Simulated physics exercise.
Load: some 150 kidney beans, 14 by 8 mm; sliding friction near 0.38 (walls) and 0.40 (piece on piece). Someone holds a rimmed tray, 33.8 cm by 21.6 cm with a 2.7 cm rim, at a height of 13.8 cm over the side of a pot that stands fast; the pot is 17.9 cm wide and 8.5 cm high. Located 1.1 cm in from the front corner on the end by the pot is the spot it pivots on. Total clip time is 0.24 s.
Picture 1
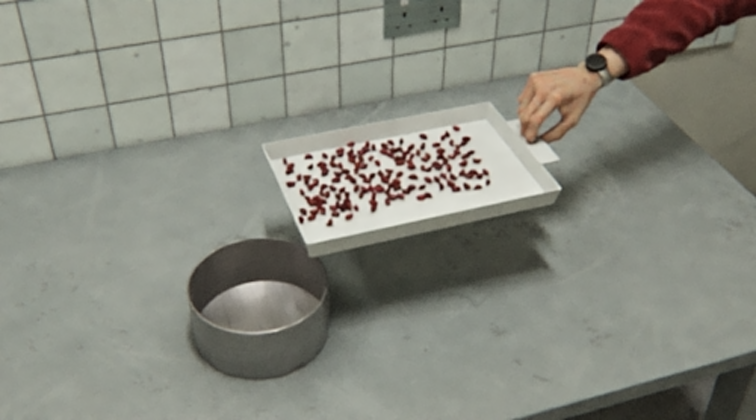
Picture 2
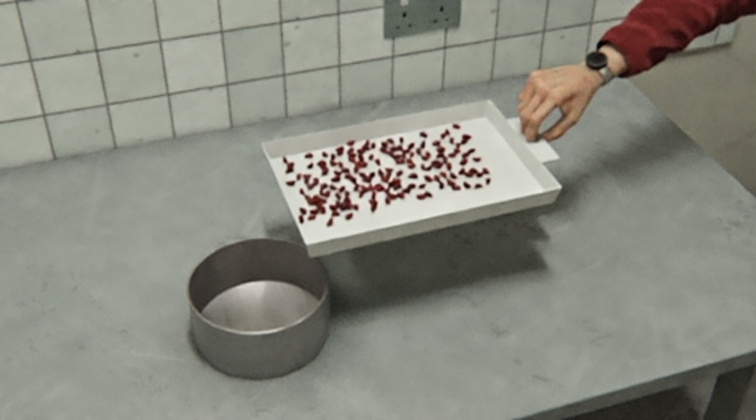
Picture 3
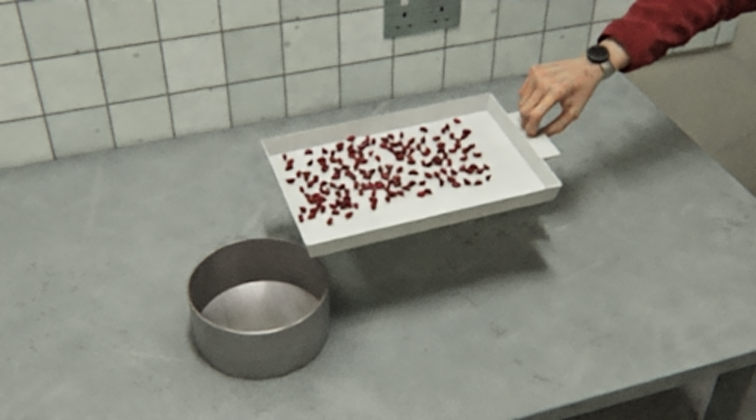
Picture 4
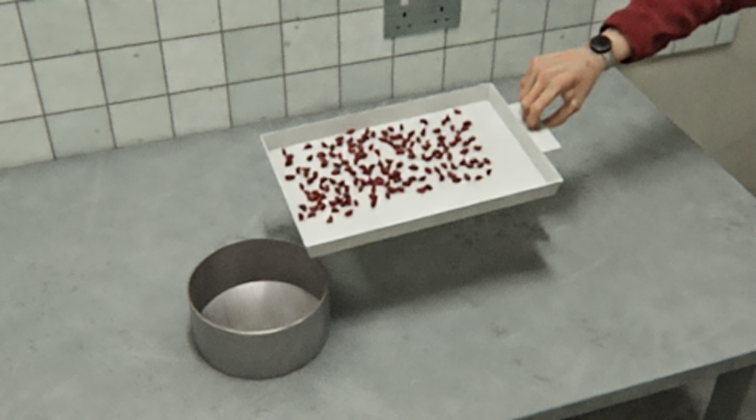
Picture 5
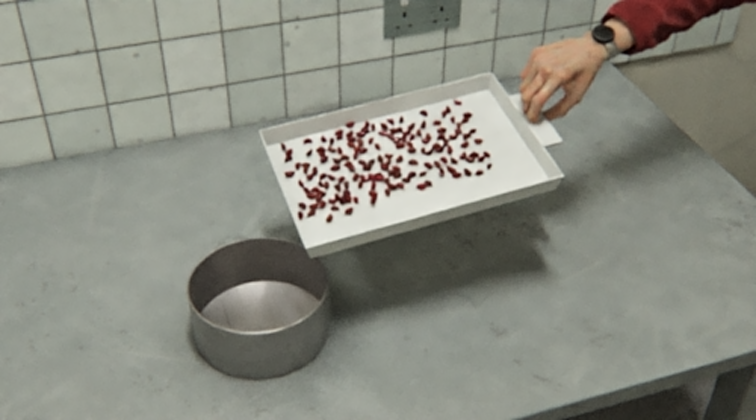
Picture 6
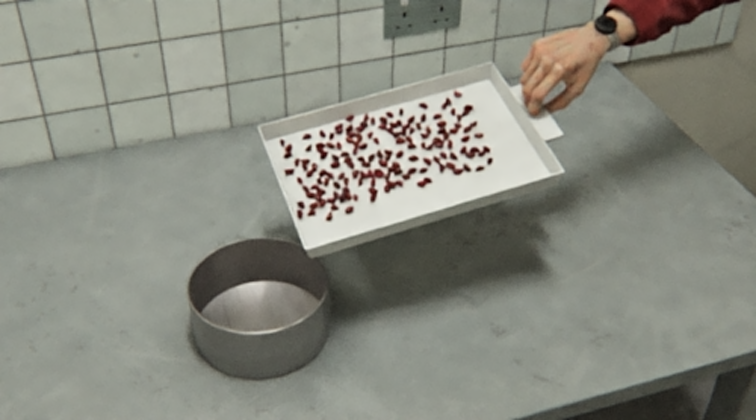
On a grey worktop against a white tiled wall with a metal socket plate, seen from above at an angle, a round grey metal pot stands at the left. A hand in a dark red sleeve and dark watch holds a white rimmed tray of scattered dark red beans above and right of it. The hand slowly raises the tray's right end, tilting it slightly leftward, while the beans barely shift and the camera stays still.
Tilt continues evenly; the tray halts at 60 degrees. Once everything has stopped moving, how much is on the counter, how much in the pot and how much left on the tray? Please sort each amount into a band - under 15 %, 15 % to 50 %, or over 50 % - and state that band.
Counter: Under 15 %; pot: Under 15 %; tray: Over 50 %.
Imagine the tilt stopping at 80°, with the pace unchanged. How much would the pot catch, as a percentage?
About 40 in a hundred would end up in the pot.
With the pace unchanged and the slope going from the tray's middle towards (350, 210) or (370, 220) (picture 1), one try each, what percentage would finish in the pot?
Around 20 % for the first direction, around 20 % for the second.
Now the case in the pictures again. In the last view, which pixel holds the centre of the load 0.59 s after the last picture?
(347, 217), roughly.
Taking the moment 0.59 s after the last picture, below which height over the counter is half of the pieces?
The halfway line is at about 18 cm.
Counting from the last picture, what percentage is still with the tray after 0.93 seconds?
Value: About 90%.
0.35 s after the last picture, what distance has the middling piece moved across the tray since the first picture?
Displacement on the tray: About 6 cm.
Then, 0.35 s after the last picture, tilt 35 degrees; the tray holds 100 %, the pot 0 %.
Then, 0.59 s after the last picture, tilt 51 degrees; the tray holds 100 %, the pot 0 %.
Then, 0.93 s after the last picture, tilt 60 degrees; the tray holds 90 %, the pot 5 %.
In the end, counter 5 %, pot 5 %, tray 90 %.
